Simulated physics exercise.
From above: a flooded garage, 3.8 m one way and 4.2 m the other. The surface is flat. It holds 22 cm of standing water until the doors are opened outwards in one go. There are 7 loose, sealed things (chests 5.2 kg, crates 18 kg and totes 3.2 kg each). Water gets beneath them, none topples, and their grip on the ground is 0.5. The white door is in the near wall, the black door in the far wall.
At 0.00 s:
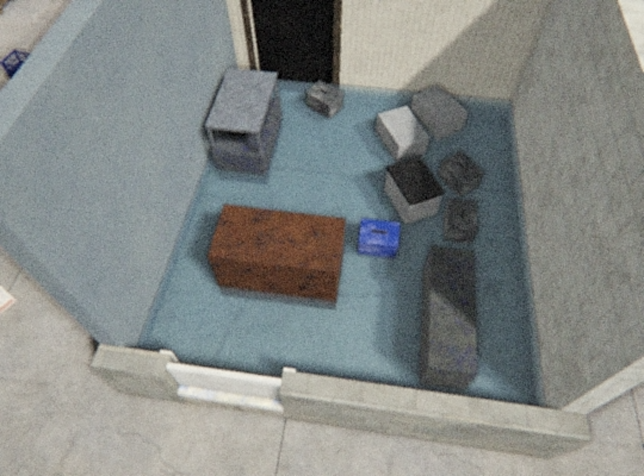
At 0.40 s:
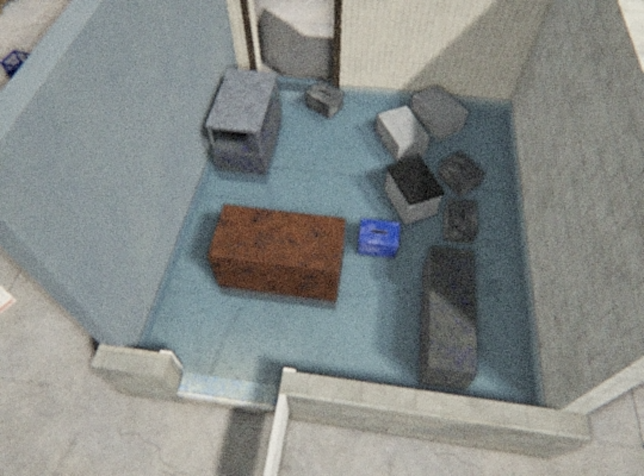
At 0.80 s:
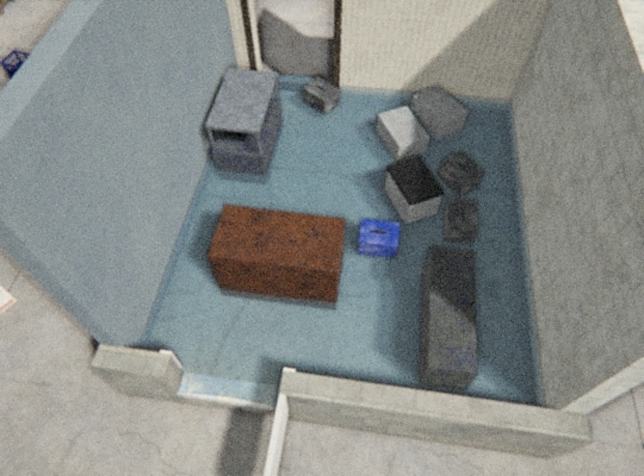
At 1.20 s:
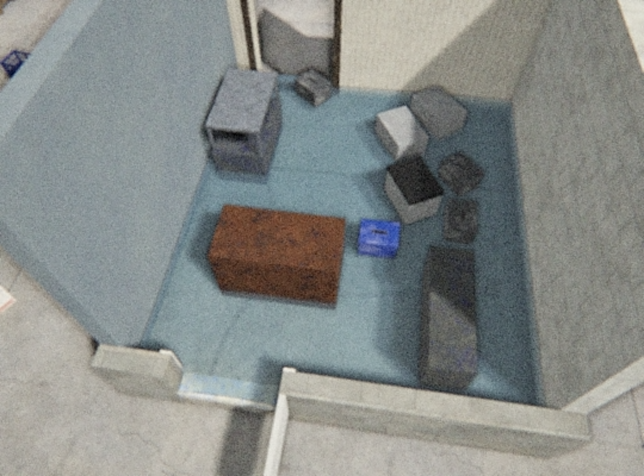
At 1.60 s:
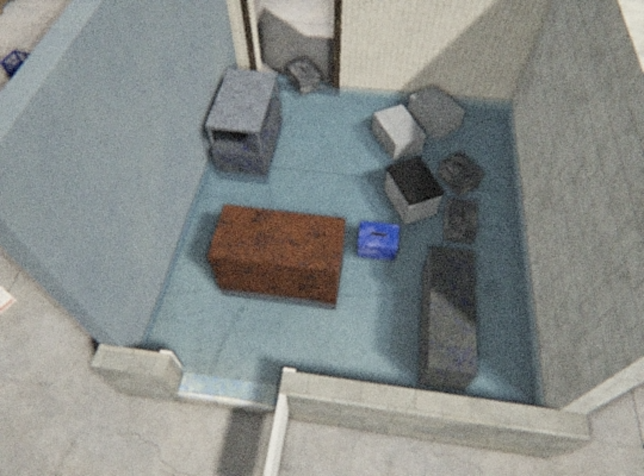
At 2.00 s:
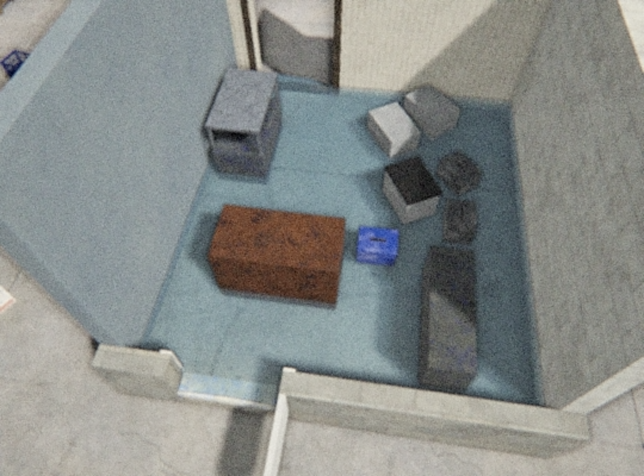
A small gray object drifted out through the far doorway of a flooded garage after the near and far doors opened, then the blue tote and a few nearby things shifted only slightly.
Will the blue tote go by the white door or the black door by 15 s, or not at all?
The blue tote: White doorway.
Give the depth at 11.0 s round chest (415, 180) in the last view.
Roughly 10 cm.
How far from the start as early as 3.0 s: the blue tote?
Roughly 30 cm by then.
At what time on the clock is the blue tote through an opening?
At about 8.0 s.
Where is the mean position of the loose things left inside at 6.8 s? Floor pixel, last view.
Around (353, 191).
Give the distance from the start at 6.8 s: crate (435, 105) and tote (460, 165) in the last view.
In that order: 120 cm, 50 cm.
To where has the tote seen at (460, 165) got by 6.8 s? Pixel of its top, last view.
Around (415, 161).
After 3.0 s the blue tote is near (368, 260), 0.3 m from its start, afloat; 1 of 7 are out; 6 afloat.
After 6.8 s the blue tote is near (309, 359), 1.5 m from its start, afloat; 1 of 7 are out; 6 afloat.
After 11.0 s the blue tote has gone out by the white door; 4 of 7 are out; 3 afloat.
After 15.0 s the blue tote has gone out by the white door; 4 of 7 are out; 3 afloat.
